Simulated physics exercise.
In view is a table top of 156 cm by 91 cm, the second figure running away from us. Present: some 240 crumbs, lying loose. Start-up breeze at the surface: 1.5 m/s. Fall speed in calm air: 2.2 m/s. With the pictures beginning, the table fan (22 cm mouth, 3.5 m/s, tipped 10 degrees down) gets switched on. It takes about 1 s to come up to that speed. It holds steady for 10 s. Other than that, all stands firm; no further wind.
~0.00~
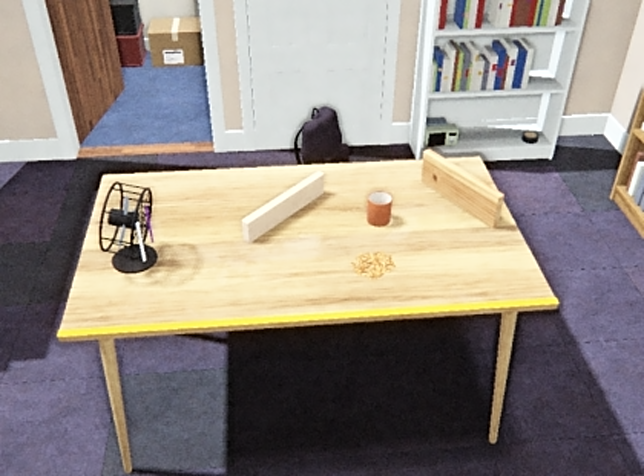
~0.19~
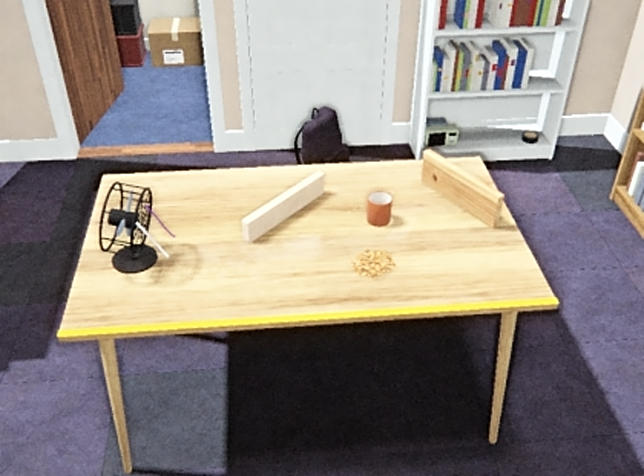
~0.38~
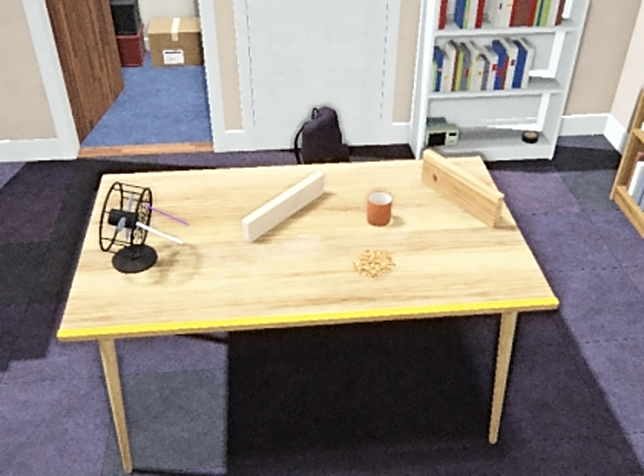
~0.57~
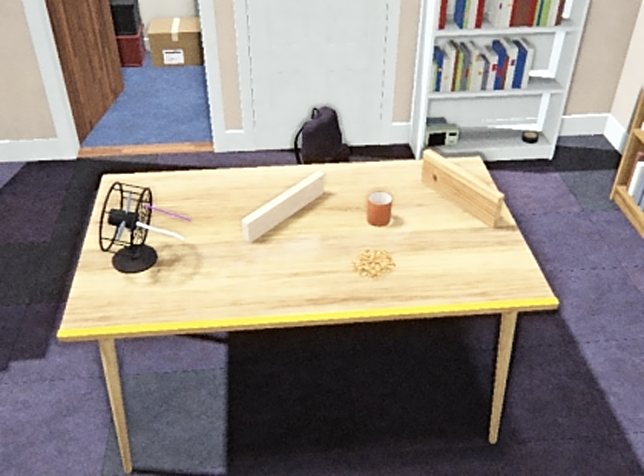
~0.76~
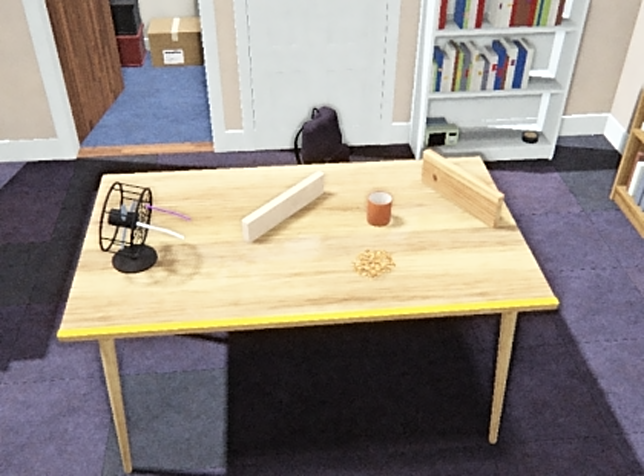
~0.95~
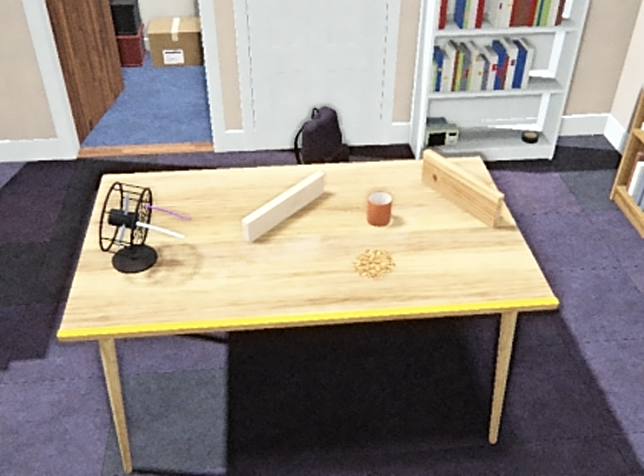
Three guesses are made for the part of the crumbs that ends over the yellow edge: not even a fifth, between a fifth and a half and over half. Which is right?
Under twenty percent.
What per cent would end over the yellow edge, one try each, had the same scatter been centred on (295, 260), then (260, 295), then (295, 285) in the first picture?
First try 5 %, second 100 %, third 100 %.
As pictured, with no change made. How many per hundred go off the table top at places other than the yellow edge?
Estimate: Near 100 %.
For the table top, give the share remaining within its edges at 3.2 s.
About 0 per cent remain.
After 2.0 s, 0 % are on the move or not yet settled, 4 % are over the yellow edge.
After 3.2 s, 0 % are on the move or not yet settled, 4 % are over the yellow edge.
After 5.5 s, 0 % are on the move or not yet settled, 4 % are over the yellow edge.
After 10.0 s, at the end, 4 % are over the yellow edge.
